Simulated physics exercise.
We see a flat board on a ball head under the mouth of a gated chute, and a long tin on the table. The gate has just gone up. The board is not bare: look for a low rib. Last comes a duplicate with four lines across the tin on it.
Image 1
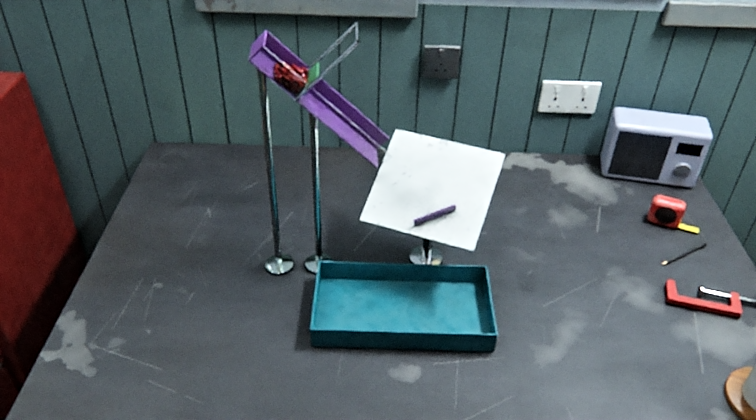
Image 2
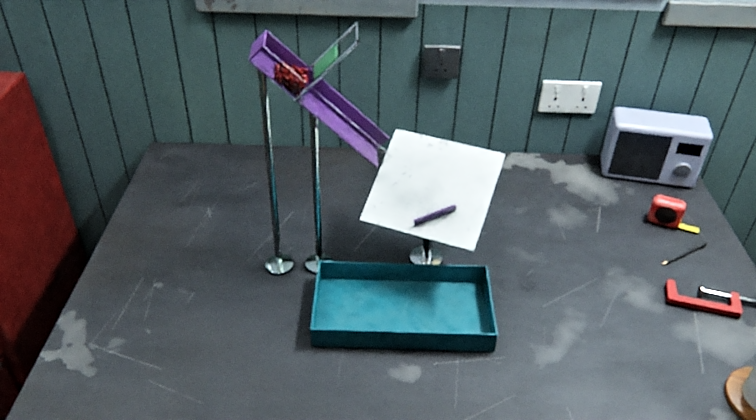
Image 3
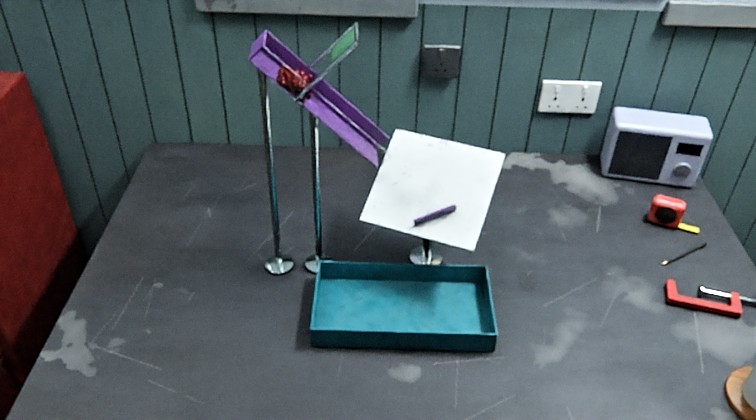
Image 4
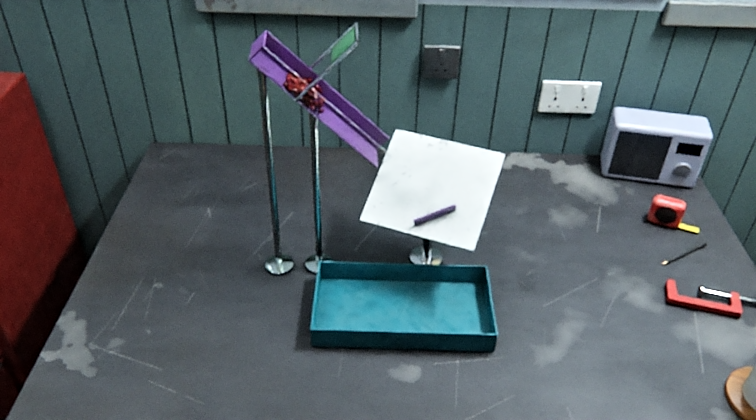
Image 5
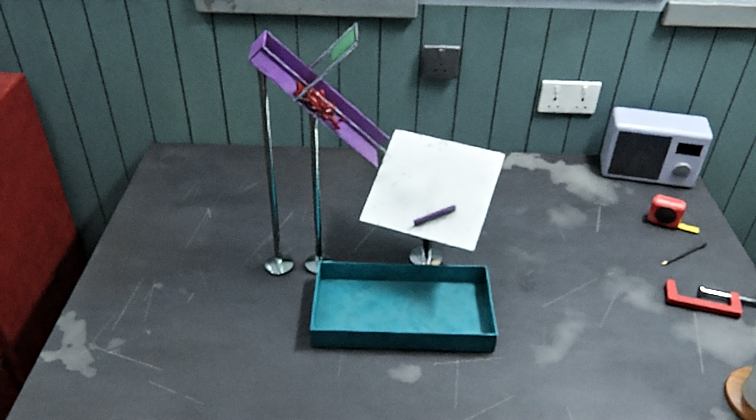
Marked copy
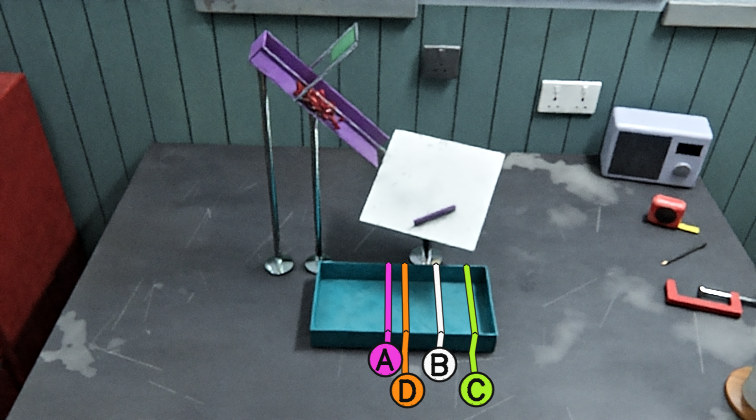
To begin with, a small red load sits high in a sloping purple chute, above a tilted white board with a short dark rib and an empty teal tin. The gate lifts clear, and the load begins sliding down to the right, stretching out partway along the chute.
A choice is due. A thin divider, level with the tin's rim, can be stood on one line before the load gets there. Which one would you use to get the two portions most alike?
Use line A.
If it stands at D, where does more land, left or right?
The left side.
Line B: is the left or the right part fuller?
More lands on the left.
On the marked copy, line A crosses the front rim at (388, 331); line B crosses the front rim at (441, 333); line C crosses the front rim at (474, 334); line D crosses the front rim at (406, 332).
For line A, of what is caught, about half on the left of the divider, about half on the right.
For line B, of what is caught, nearly all on the left of the divider, a small part on the right.
For line C, of what is caught, nearly all on the left of the divider, a stray few on the right.
For line D, of what is caught, nearly all on the left of the divider, a small part on the right.
